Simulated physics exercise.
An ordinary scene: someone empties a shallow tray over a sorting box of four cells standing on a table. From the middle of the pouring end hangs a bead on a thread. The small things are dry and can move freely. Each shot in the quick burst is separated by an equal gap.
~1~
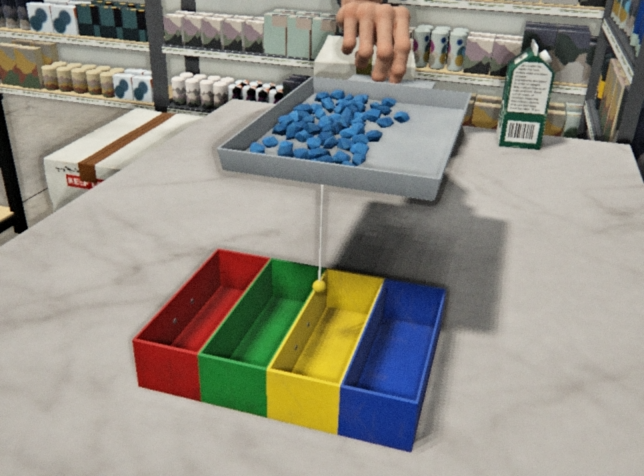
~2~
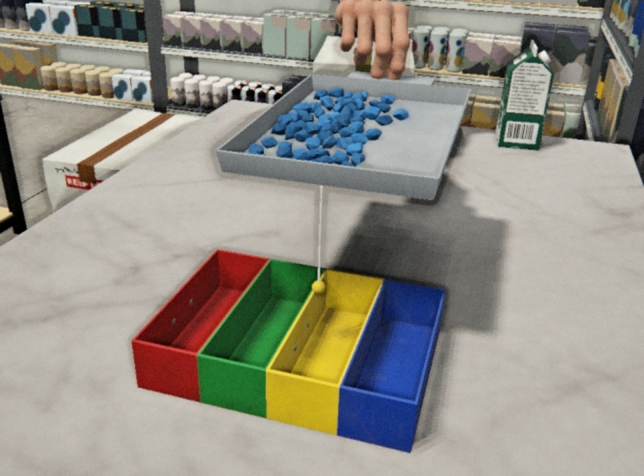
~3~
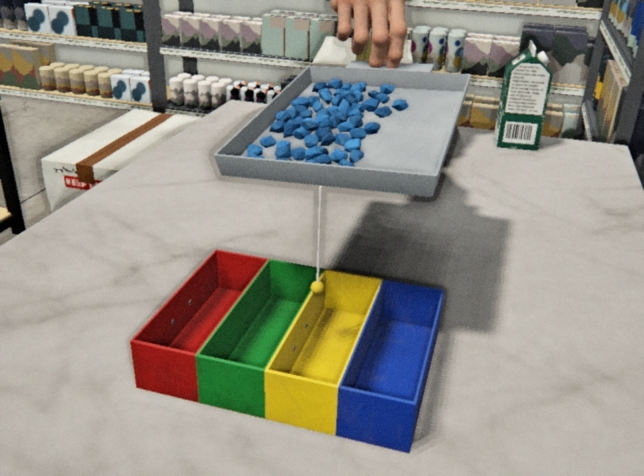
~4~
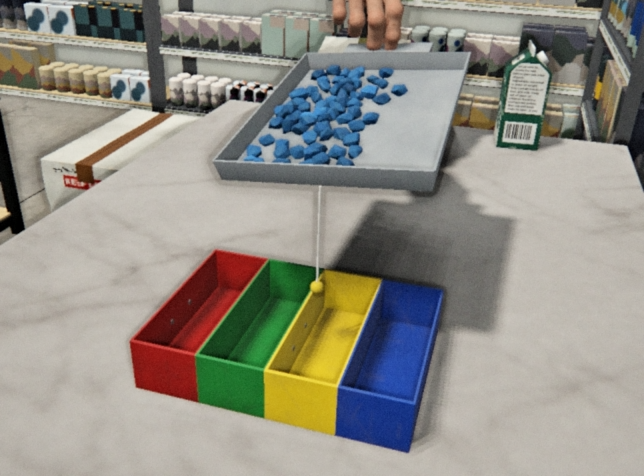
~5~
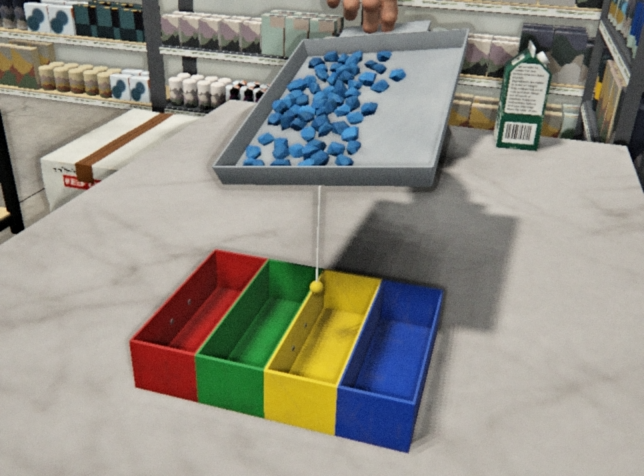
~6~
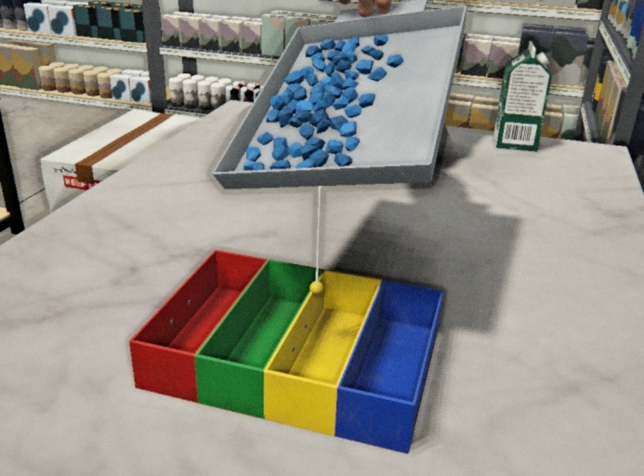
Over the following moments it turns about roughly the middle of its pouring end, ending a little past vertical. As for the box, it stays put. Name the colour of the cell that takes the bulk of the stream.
Red.
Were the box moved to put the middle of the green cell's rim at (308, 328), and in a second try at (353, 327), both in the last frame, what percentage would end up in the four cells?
In order: 50 per cent and 0 per cent.
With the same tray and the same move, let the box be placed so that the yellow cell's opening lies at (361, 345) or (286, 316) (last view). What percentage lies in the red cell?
60 per cent the first time, 10 per cent the second time.
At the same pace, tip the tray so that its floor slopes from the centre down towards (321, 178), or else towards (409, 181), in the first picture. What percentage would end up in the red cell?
The first try yields 20 percent and the second 0 percent.
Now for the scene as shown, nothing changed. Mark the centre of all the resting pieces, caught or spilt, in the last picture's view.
I'd say the middle ends up at about (216, 334).
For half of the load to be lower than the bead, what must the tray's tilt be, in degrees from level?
At roughly 95°.
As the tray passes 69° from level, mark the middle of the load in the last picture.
(254, 152).
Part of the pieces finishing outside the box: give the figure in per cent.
Share outside: Near 0 %.
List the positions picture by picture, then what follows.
Corners of the pouring end at (222, 148) and (436, 177), level; middle of the load at (325, 127), aquarium stones; bead on its thread at (319, 287); red cell at (167, 366); green cell at (233, 381); yellow cell at (303, 397); blue cell at (377, 414), in the first frame.
Corners of the pouring end at (221, 150) and (435, 176), level; middle of the load at (324, 126), in the second frame.
Corners of the pouring end at (219, 154) and (433, 173), tipped barely, lowest at the left corner; middle of the load at (323, 121), in the third frame.
Corners of the pouring end at (218, 159) and (431, 169), tipped a little, lowest at the left corner; middle of the load at (321, 114), in the fourth frame.
Corners of the pouring end at (217, 165) and (429, 164), tipped clearly, lowest at the left corner; middle of the load at (319, 107), in the fifth frame.
Corners of the pouring end at (217, 171) and (426, 161), tipped clearly, lowest at the left corner; middle of the load at (317, 100); red cell at (164, 367); green cell at (230, 382); yellow cell at (300, 398); blue cell at (374, 415), in the sixth frame.
Soon, tray tipped steeply; nearly all on the tray; a small part falling or outside the box.
A while on, tray tipped past a quarter turn; a small part on the tray; about two thirds in the red cell; about a quarter in the green cell; a stray few in the yellow cell; a small part falling or outside the box.
Towards the end, tray tipped past a quarter turn; most in the red cell; about a quarter in the green cell; a stray few in the yellow cell.
Finally, tray tipped past a quarter turn; most in the red cell; about a quarter in the green cell; a stray few in the yellow cell; none in the blue cell.
